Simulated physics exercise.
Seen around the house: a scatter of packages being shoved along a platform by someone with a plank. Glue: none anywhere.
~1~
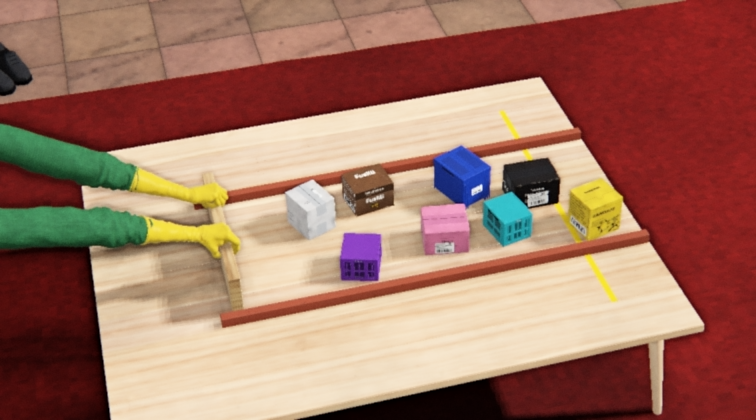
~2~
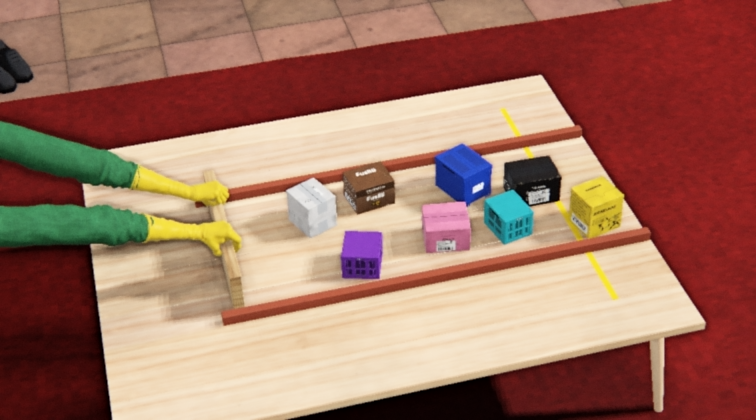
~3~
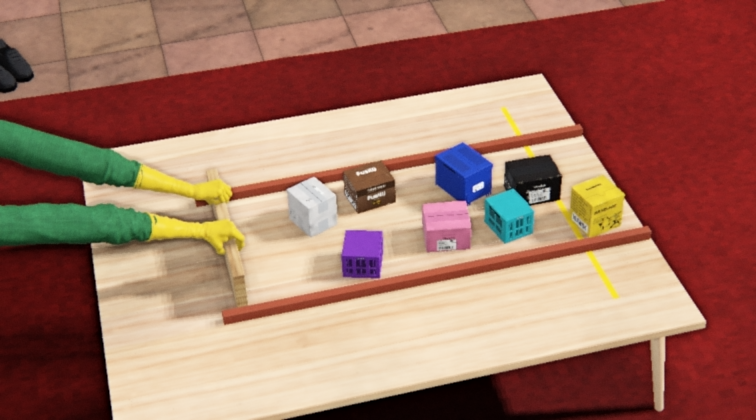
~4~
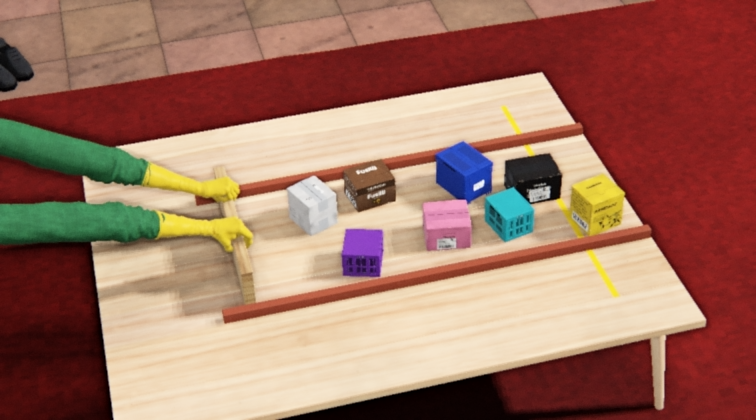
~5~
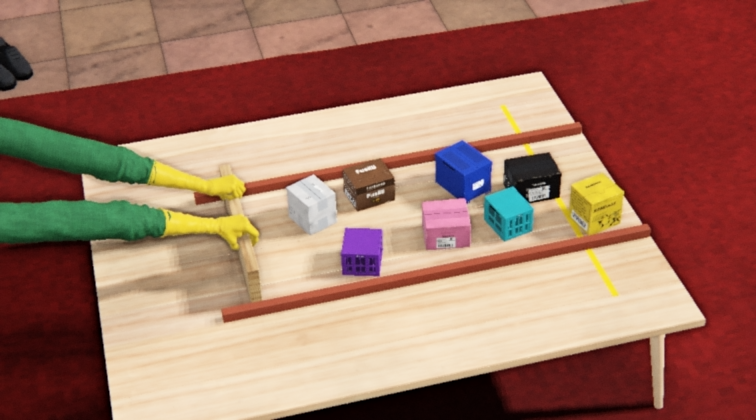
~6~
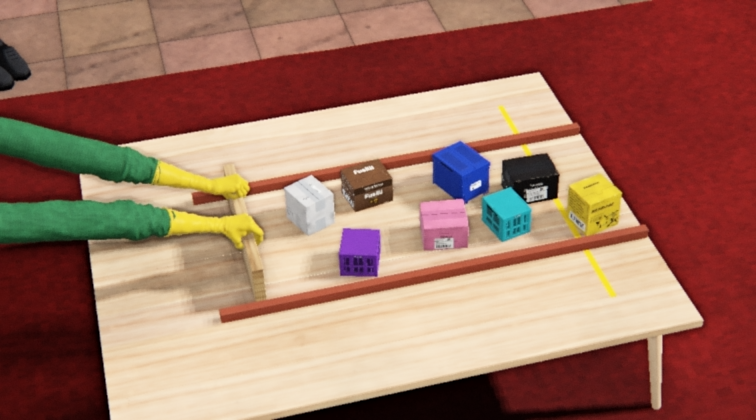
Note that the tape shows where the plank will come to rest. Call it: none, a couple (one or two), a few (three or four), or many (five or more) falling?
Call: A few.
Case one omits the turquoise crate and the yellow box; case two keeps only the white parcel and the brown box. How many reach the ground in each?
Well, the first time you'd get 1, and the next time 2.
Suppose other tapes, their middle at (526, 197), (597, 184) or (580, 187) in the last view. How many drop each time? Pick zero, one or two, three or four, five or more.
Result per tape, in order - either three or four / five or more / five or over.
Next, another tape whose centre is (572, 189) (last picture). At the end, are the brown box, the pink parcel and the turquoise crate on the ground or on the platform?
Outcome - brown box: It stays up there; pink parcel: It is not there; turquoise crate: It is not there.
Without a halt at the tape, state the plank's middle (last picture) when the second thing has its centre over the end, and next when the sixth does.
Pixels, in order: Around (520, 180), around (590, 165).
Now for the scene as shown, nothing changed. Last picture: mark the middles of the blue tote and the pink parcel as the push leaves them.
Final centres, in order: Near (592, 153), near (617, 190).
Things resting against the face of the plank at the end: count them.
The count in contact is 3.
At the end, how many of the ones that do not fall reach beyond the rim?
2.
A little later, none off yet; yellow box at rest near (594, 205); black parcel at rest near (530, 179); turquoise crate at rest near (506, 215).
Next, none off yet; yellow box moving near (597, 205); black parcel shifted a little near (539, 179); turquoise crate shifted about its own width near (554, 206).
When it is over, the number that fall off is three or four; down, turquoise crate, black parcel and yellow box.
